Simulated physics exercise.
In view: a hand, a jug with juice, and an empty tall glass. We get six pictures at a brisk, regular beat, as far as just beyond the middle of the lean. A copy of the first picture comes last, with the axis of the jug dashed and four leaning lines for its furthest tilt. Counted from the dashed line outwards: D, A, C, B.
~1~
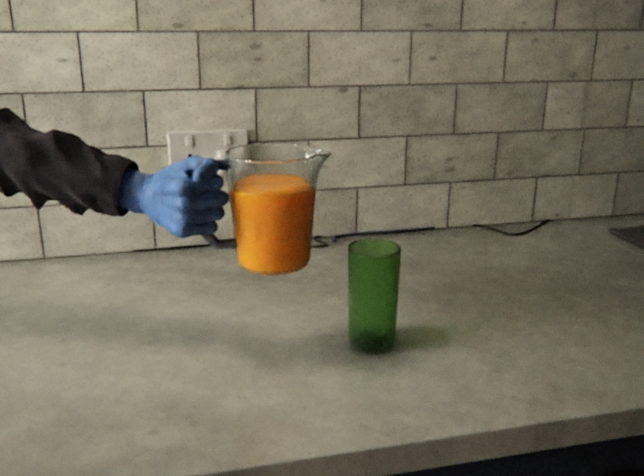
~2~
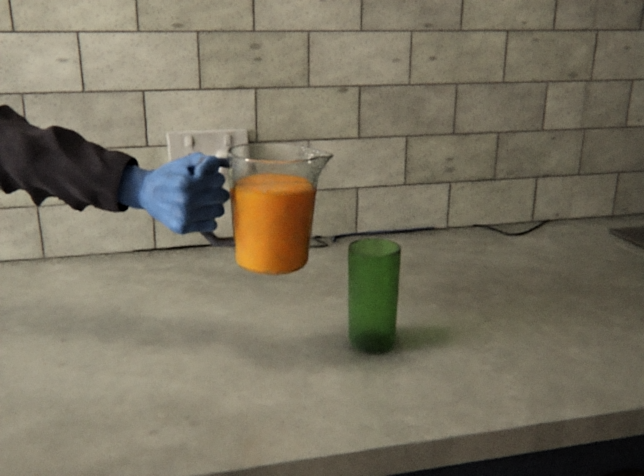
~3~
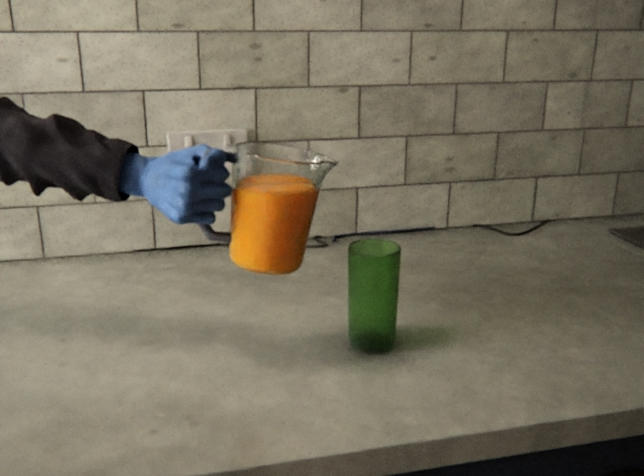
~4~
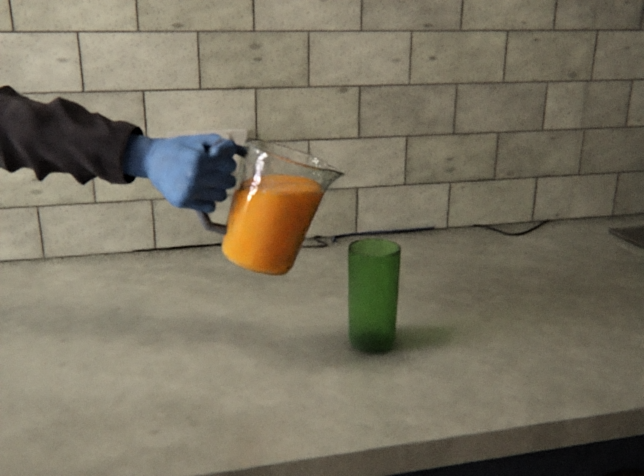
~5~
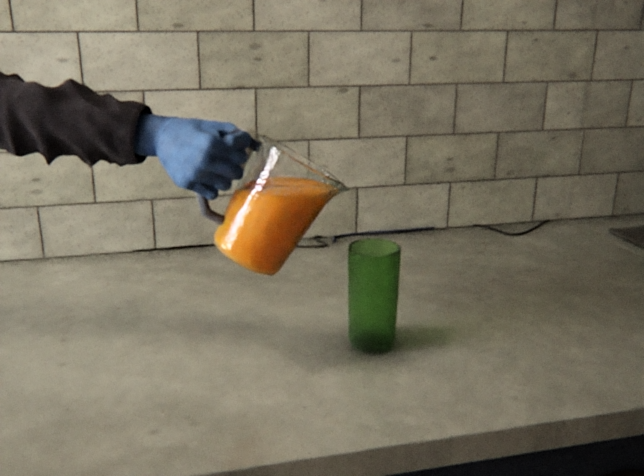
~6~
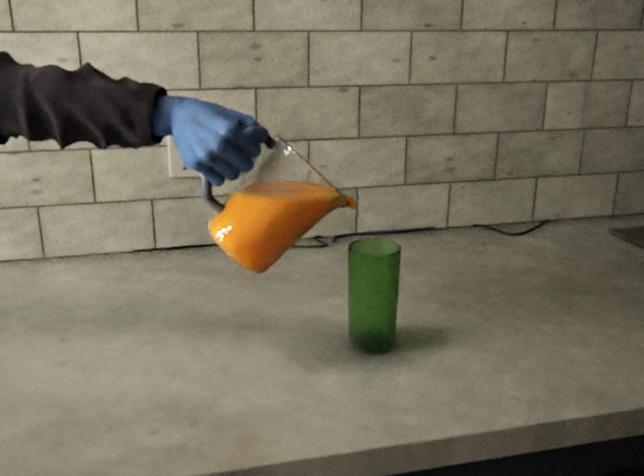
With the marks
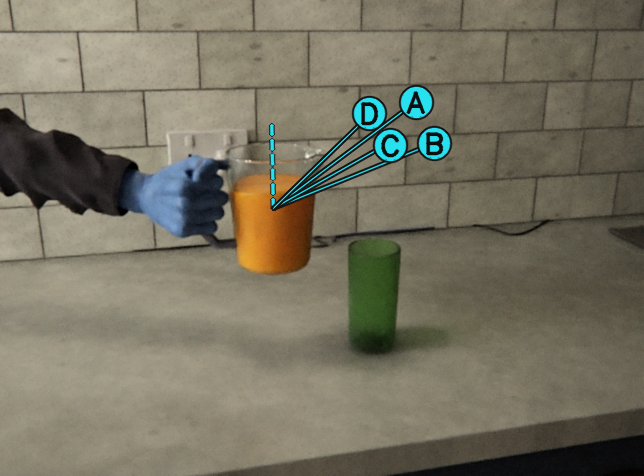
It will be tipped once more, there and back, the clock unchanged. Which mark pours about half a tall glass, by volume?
The answer is line A.
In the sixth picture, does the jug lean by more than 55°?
No.
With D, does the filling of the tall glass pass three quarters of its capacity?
No, it does not.
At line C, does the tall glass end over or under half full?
Over.
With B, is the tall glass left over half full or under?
Over half.
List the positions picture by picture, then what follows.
Upright, lip at (329, 152); rim of the tall glass round (375, 246); nothing has left yet.
Tipped about 2°, lip at (331, 154); nothing has left yet.
Tipped about 9°, lip at (337, 161); nothing has left yet.
Tipped about 19°, lip at (343, 172); nothing has left yet.
Tipped about 31°, lip at (348, 188); nothing has left yet.
Tipped about 44°, lip at (349, 204); juice is over the lip, down to (349, 204).
On the marked copy, A at (402, 112); B at (418, 149); C at (373, 151); D at (357, 126).
Choosing A, the tall glass ends with about 46 % of what it can hold.
Choosing B, the tall glass ends with about 95 % of what it can hold; 4 % of the juice is spilt.
Choosing C, the tall glass ends with about 72 % of what it can hold.
Choosing D, the tall glass ends with about 27 % of what it can hold.
